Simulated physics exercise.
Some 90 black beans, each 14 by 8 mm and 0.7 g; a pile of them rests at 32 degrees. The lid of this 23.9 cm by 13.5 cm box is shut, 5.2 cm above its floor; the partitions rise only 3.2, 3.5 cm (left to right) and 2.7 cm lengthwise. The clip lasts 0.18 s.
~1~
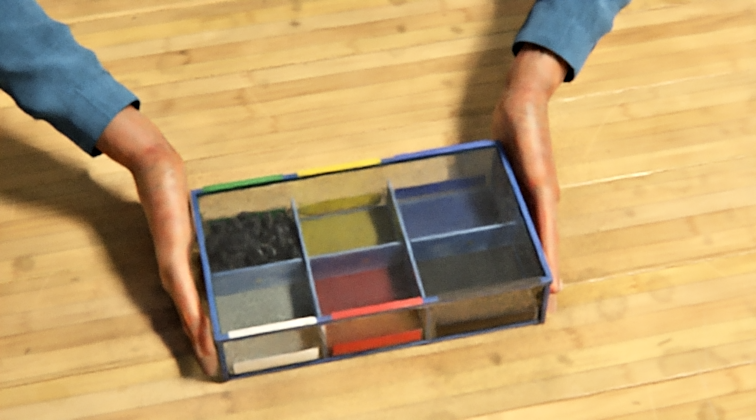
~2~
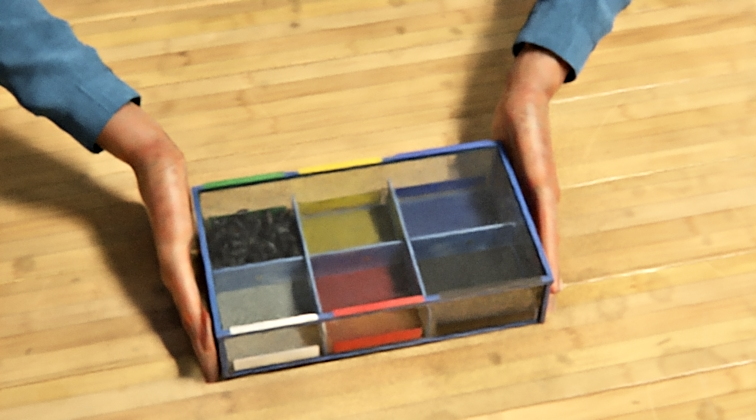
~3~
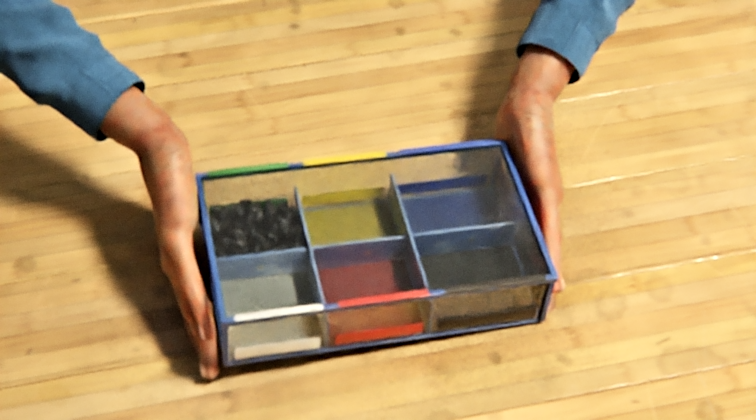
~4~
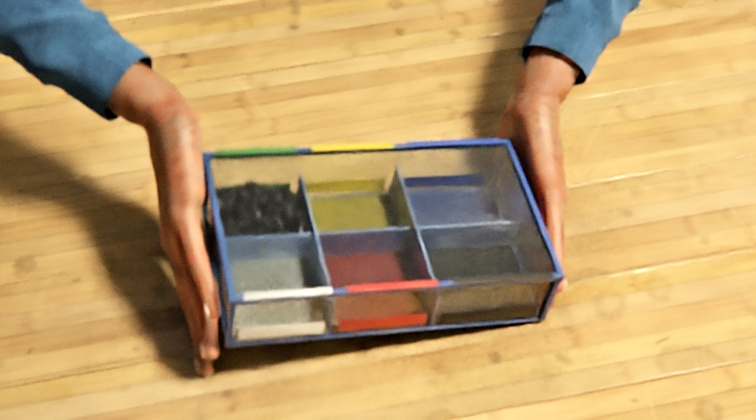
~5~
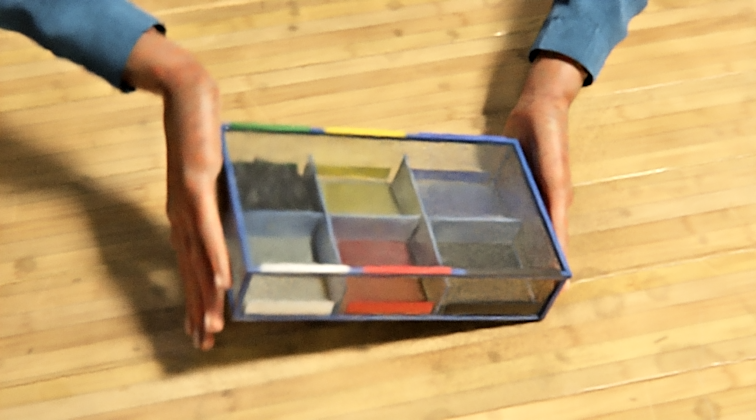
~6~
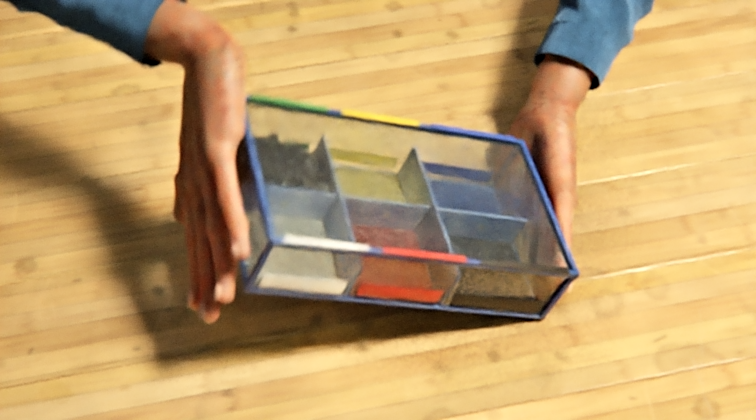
Two hands holding a clear, blue-edged divided box above a wooden surface, steadily raising its left side into a tilt.
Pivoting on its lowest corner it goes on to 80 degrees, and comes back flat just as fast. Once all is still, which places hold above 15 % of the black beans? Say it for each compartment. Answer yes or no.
Red compartment: No; blue compartment: Yes; green compartment: Yes; yellow compartment: Yes; white compartment: No; black compartment: No.
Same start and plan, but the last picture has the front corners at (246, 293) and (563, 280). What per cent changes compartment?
It would be near 75 per cent.
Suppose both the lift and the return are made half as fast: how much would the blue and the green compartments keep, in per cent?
Then: Blue 20, green 40.
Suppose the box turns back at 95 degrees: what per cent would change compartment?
Some 55 per cent.
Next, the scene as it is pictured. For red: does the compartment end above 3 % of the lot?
Red yes.
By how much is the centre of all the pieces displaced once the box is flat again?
About 10.0 cm.
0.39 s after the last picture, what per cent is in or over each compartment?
Red 5; blue 0; green 65; yellow 25; white 0; black 0.
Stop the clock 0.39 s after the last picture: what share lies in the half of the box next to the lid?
Some 80 per cent.
Then, 0.39 s after the last picture, tilt 78 degrees; red 5 %, green 65 %, yellow 25 %.
Then, 0.66 s after the last picture, tilt 30 degrees; red 10 %, blue 20 %, green 30 %, yellow 30 %, black 5 %.
Then, 1.02 s after the last picture, tilt 0 degrees; red 10 %, blue 20 %, green 30 %, yellow 30 %, black 5 %.
In the end, red 10 %, blue 20 %, green 30 %, yellow 30 %, white 0 %, black 5 %.
